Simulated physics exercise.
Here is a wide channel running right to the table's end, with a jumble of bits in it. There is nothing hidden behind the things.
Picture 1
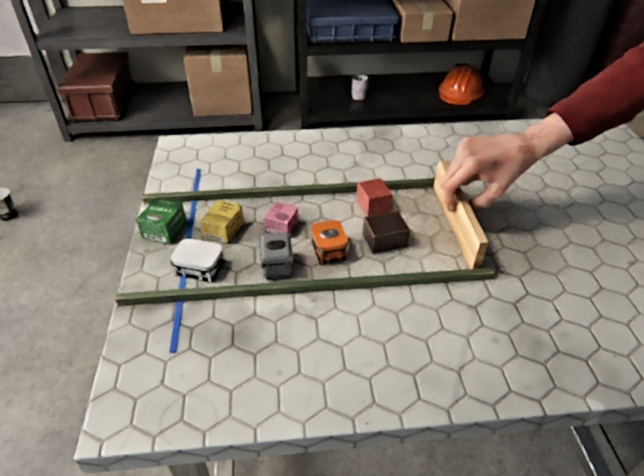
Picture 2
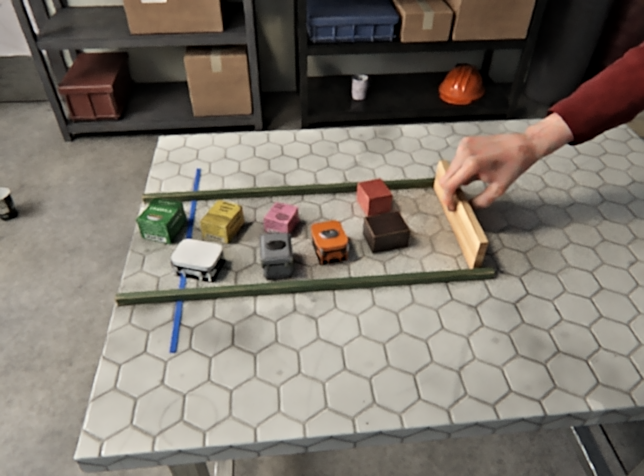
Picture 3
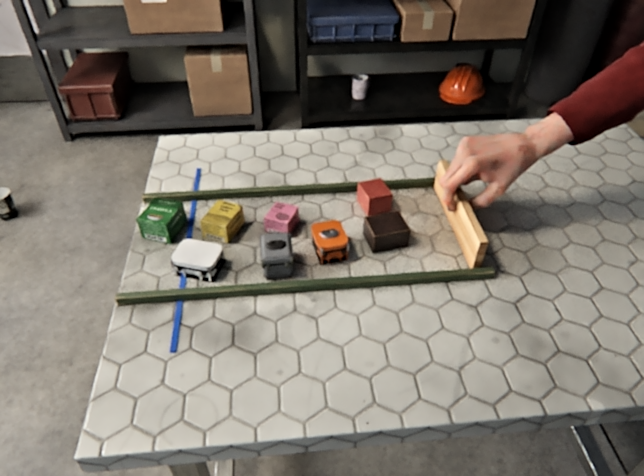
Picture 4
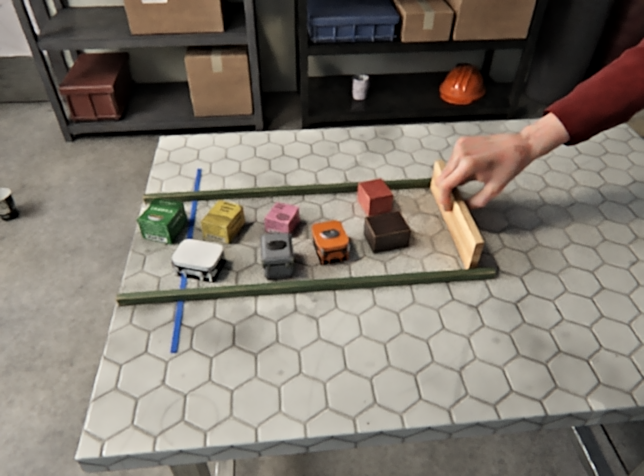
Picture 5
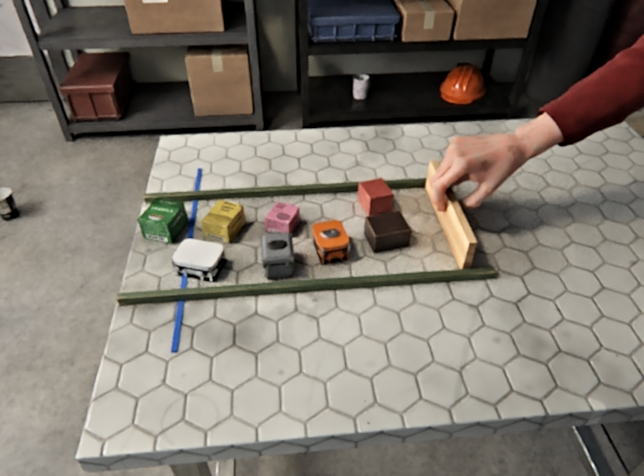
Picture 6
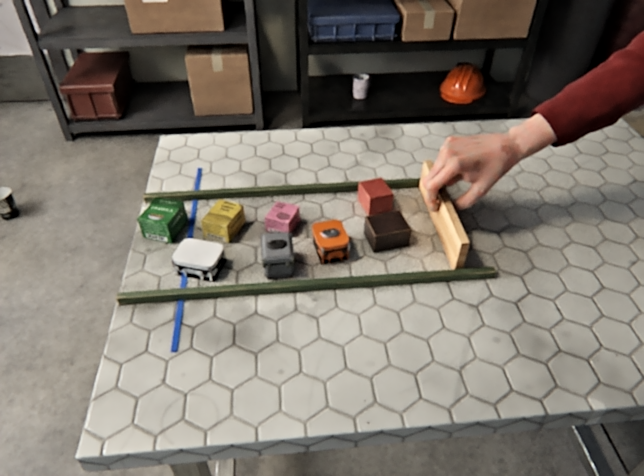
To begin with, a hand in a red sleeve holds a wooden board upright at the right of a channel between two green strips, with small boxes, cases and blocks scattered to its left. The hand then slides the board slightly left, while the jumbled items and blue tape stay still.
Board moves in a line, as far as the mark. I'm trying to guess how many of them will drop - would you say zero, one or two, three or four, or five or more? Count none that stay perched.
I'd say three or four.
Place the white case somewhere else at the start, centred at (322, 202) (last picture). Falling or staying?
Here it holds its spot.
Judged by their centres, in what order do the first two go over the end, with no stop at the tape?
Order: White case, green box.
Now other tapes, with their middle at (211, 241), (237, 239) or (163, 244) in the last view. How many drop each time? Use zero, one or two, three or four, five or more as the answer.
Either one or two; just one or two; five or more.
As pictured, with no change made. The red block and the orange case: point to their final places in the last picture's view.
The red block settles near (179, 207); as for the orange case, near (128, 260).
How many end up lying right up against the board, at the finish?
The count comes out at 2.
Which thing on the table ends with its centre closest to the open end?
Orange case.
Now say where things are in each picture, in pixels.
The first frame shows green box (162, 220); white case (198, 261); yellow box (223, 221); board (458, 212); tape (188, 243).
The second frame shows white case (198, 261); orange case (329, 242).
The third frame shows yellow box (223, 221); board (458, 211).
The fourth frame shows green box (163, 221); grey case (278, 256).
The fifth frame shows white case (200, 260); red block (375, 197).
The sixth frame shows green box (164, 220); white case (200, 260); yellow box (224, 221); board (442, 212); tape (189, 242).
Soon after, none off yet; green box at rest near (164, 220); white case at rest near (200, 260); yellow box at rest near (224, 221).
After that, none off yet; green box moving near (161, 220); white case displaced about its own width near (144, 260); yellow box displaced about its own width near (193, 220).
In the end, the number that fall off is three or four; gone, grey case, yellow box, white case and green box.
